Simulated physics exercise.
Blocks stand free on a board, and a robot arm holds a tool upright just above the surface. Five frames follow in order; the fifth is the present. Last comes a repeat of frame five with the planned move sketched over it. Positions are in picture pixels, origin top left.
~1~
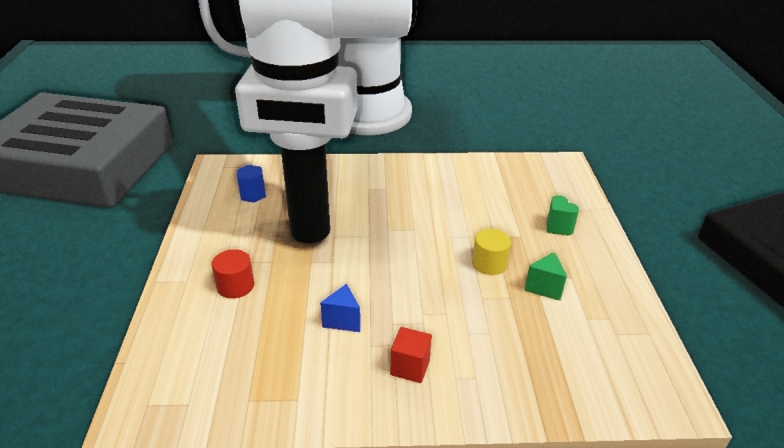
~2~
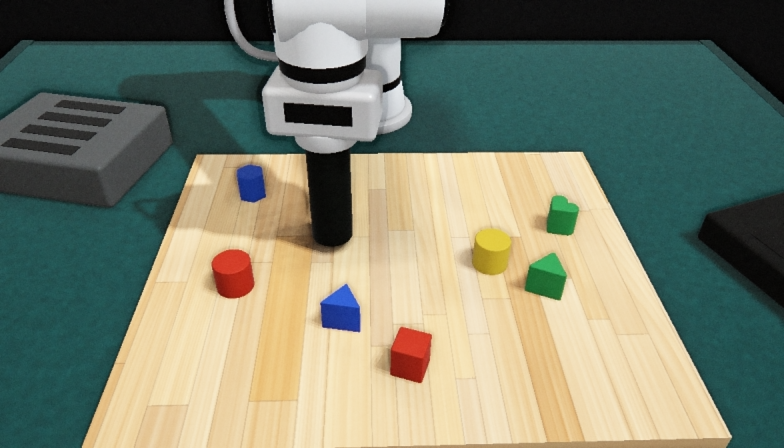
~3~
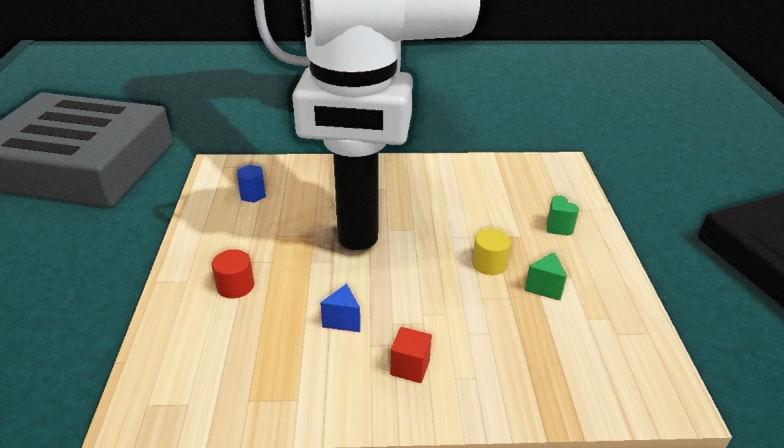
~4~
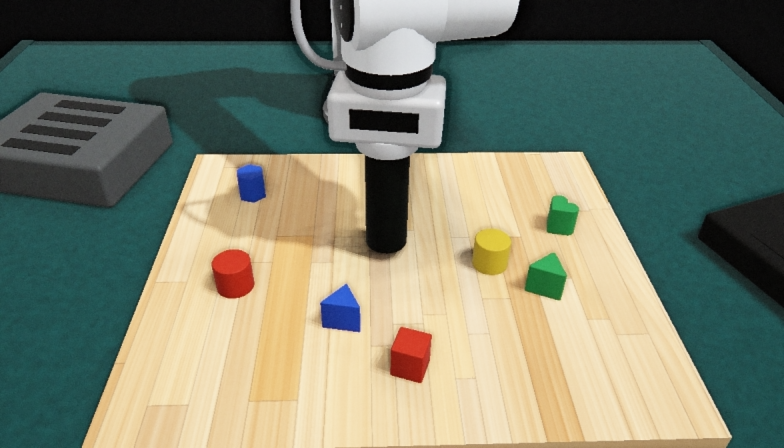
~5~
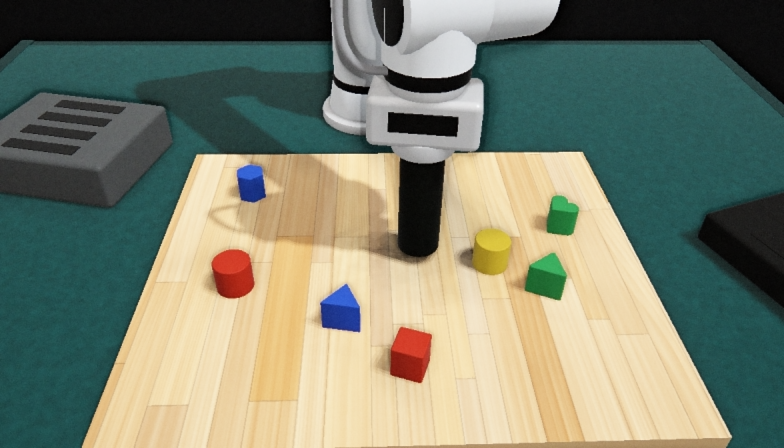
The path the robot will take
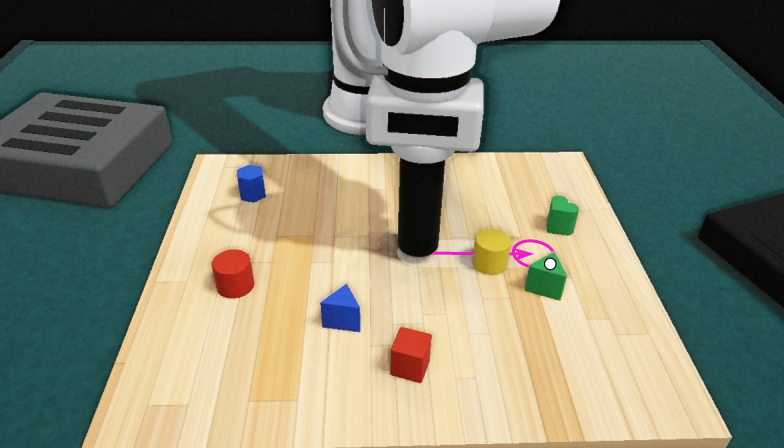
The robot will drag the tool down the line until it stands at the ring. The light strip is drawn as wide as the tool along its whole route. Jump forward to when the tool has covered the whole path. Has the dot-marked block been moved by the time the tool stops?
Yes, that is what happens.
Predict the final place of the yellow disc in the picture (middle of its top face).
It should be at about (562, 253).
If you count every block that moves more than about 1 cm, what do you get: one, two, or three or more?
The result: Two blocks.
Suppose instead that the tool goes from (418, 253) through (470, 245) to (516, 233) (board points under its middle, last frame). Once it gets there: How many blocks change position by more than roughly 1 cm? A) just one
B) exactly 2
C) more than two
That would be A.
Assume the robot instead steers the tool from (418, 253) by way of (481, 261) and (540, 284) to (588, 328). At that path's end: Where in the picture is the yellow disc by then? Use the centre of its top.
Answer: (589, 257).
The line goes from (418, 253) directly to (534, 254); the dot is on the green triangular block.
The first path, step by step. One third of the way, tool (458, 245); yellow disc (497, 239).
Two thirds of the way, tool (497, 245); yellow disc (533, 247).
At the end, tool (536, 245); yellow disc (562, 253); green triangular block (562, 274), turned 30° clockwise; green heart unmoved.
